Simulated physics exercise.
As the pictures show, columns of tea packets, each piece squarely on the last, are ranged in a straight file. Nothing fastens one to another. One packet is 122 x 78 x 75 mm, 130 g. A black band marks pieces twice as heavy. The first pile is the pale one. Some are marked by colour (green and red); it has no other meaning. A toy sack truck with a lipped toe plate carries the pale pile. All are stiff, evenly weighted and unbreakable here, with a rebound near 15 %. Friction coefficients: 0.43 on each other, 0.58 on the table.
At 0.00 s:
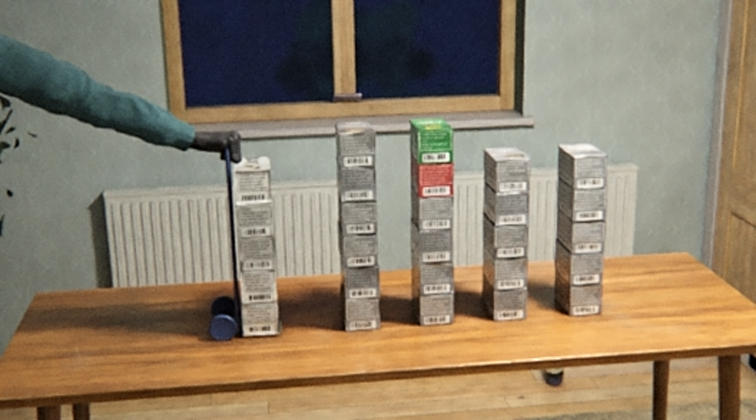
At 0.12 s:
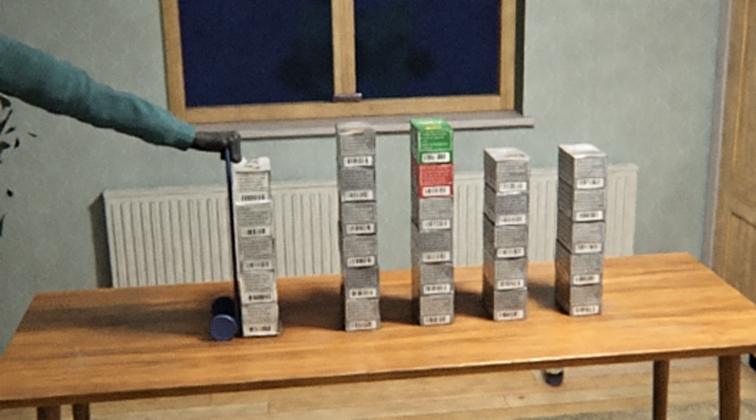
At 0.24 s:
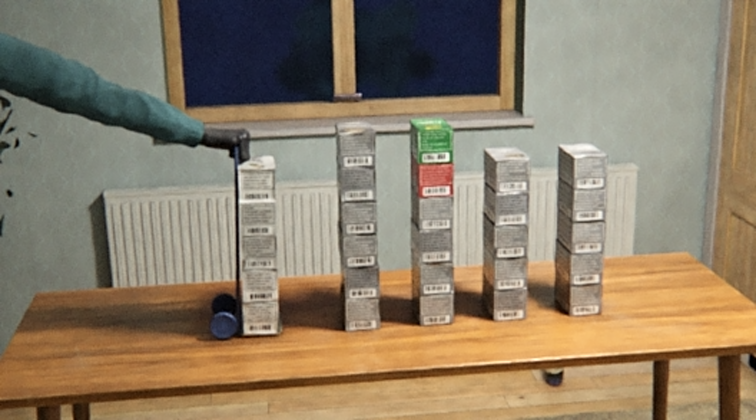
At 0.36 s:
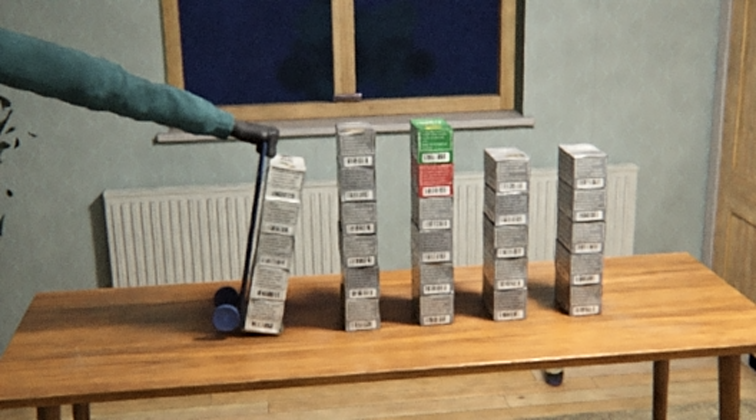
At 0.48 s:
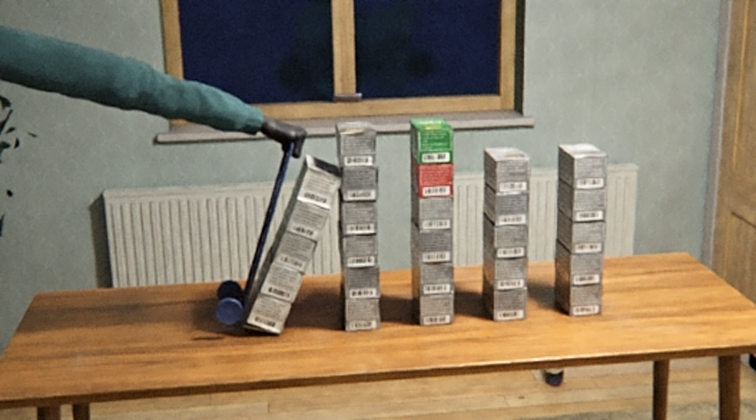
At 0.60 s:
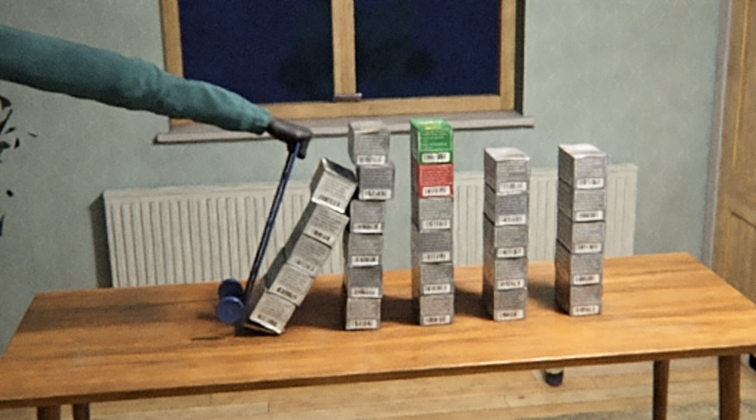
A gloved hand tipped a small blue-wheeled sack truck to the right, leaning its pale stack of tea packets into the neighbouring grey column, whose packets shifted slightly while the other three stood still.
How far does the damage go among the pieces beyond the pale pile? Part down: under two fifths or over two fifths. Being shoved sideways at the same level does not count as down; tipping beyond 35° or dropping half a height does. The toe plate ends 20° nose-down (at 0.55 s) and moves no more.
The part is over two fifths.
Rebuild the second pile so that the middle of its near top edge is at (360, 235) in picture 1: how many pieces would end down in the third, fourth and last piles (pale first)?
Then third 0, fourth 0, last 0.
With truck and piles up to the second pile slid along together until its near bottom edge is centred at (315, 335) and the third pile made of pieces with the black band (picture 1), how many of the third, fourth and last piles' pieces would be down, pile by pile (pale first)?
In that case third 5, fourth 5, last 4.
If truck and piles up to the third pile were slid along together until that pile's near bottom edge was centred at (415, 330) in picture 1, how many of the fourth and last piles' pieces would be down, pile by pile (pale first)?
In that case fourth 5, last 5.
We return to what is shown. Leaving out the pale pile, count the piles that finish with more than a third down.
The count is 4.
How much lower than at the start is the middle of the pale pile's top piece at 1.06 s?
About 8 cm.
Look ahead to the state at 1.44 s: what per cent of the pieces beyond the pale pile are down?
By then 70 per cent.
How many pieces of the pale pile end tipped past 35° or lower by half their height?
5 pale pieces.
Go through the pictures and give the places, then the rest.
In the first picture (pixels give the middle of a visible side), truck frame (229, 189) 0° forward; red packet (436, 181); green packet (436, 147); none of the others has stirred.
Truck frame (229, 189) 0° forward; red packet (436, 181), in the second picture.
Truck frame (236, 187) 3° forward; green packet (436, 147), in the third picture.
Truck frame (260, 182) 11° forward, top of the pale pile leaning 12°; red packet (436, 181); none of the others has stirred, in the fourth picture.
Truck frame (282, 181) 18° forward, top of the pale pile leaning 22°; red packet (436, 181); none of the others has stirred, in the fifth picture.
Truck frame (286, 181) 20° forward, top of the pale pile leaning 26°; green packet (436, 147); red packet (436, 181); steepest lean 3°, the packet at (366, 250); movement in 6 of them, in the sixth picture.
After 1.06 s, 5 of the pale pile down; none of the 22 other packets down, 12 disturbed; red packet 19° from how it stood; green packet 19° from how it stood.
After 1.44 s, 5 of the pale pile down; 15 of the 22 other packets down; red packet 32° from how it stood, 7 cm lower; green packet 31° from how it stood, 8 cm lower.
After 1.94 s, 5 of the pale pile down; 22 of the 22 other packets down; green packet on its side; red packet on its side.
In the end (2.6 s), 5 of the pale pile down; 22 of the 22 other packets down; red packet on its side; green packet 47° from how it stood, 1.04 m lower. That is 100 per cent. From the last view, middles, red packet near (672, 252).
